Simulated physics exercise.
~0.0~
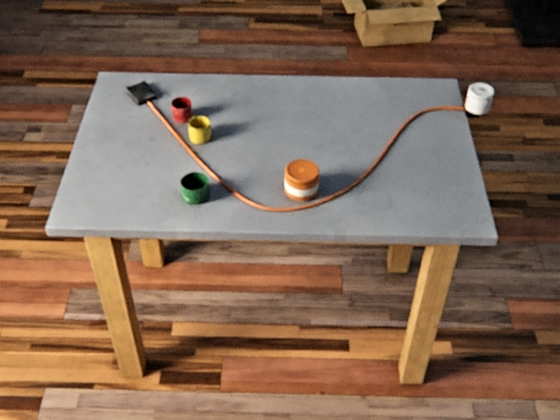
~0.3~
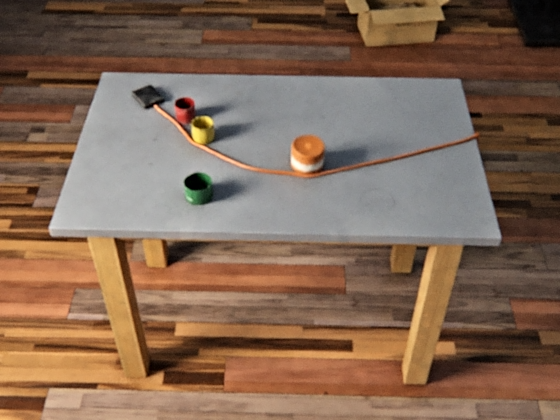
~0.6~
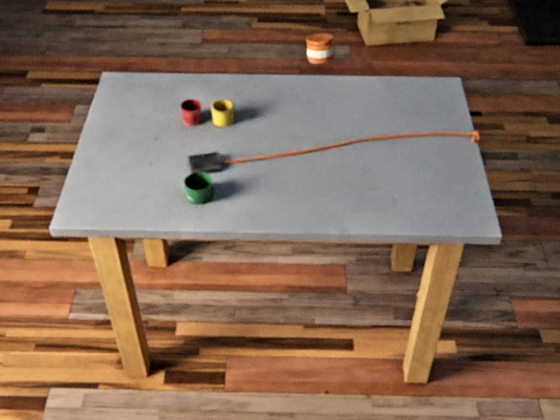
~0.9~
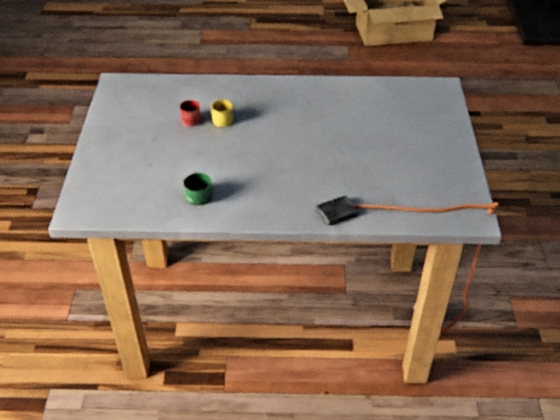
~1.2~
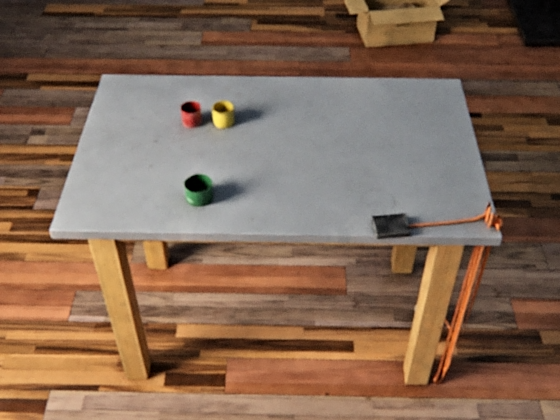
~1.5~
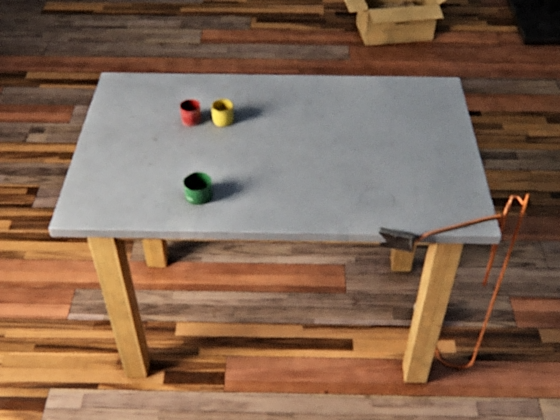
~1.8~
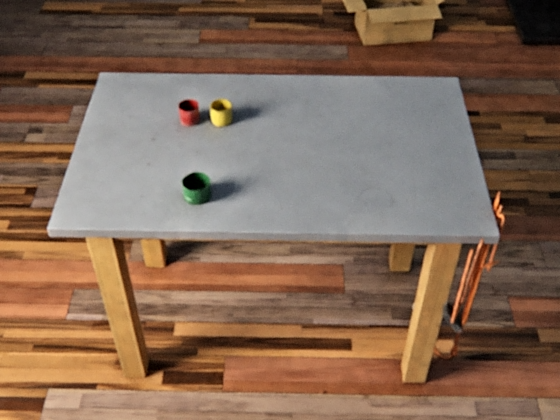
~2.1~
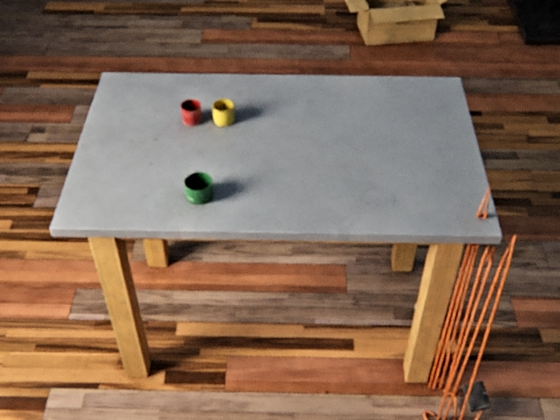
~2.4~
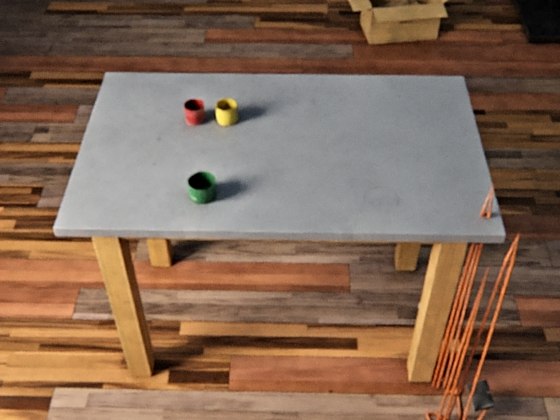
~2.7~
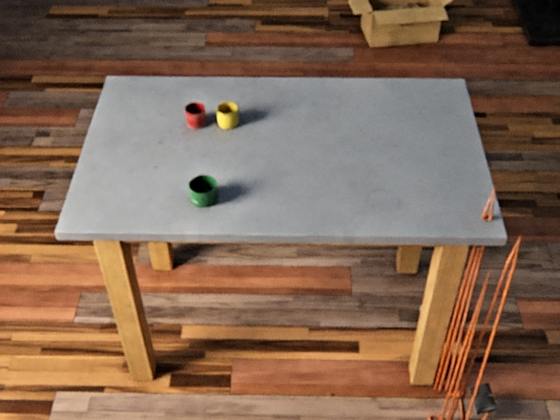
A white cylindrical object drops off the right side of a grey table, and its orange cable sweeps an orange tin off the back, nudges the yellow mug and drags a black phone over the right edge, leaving red, yellow and green cups on top.
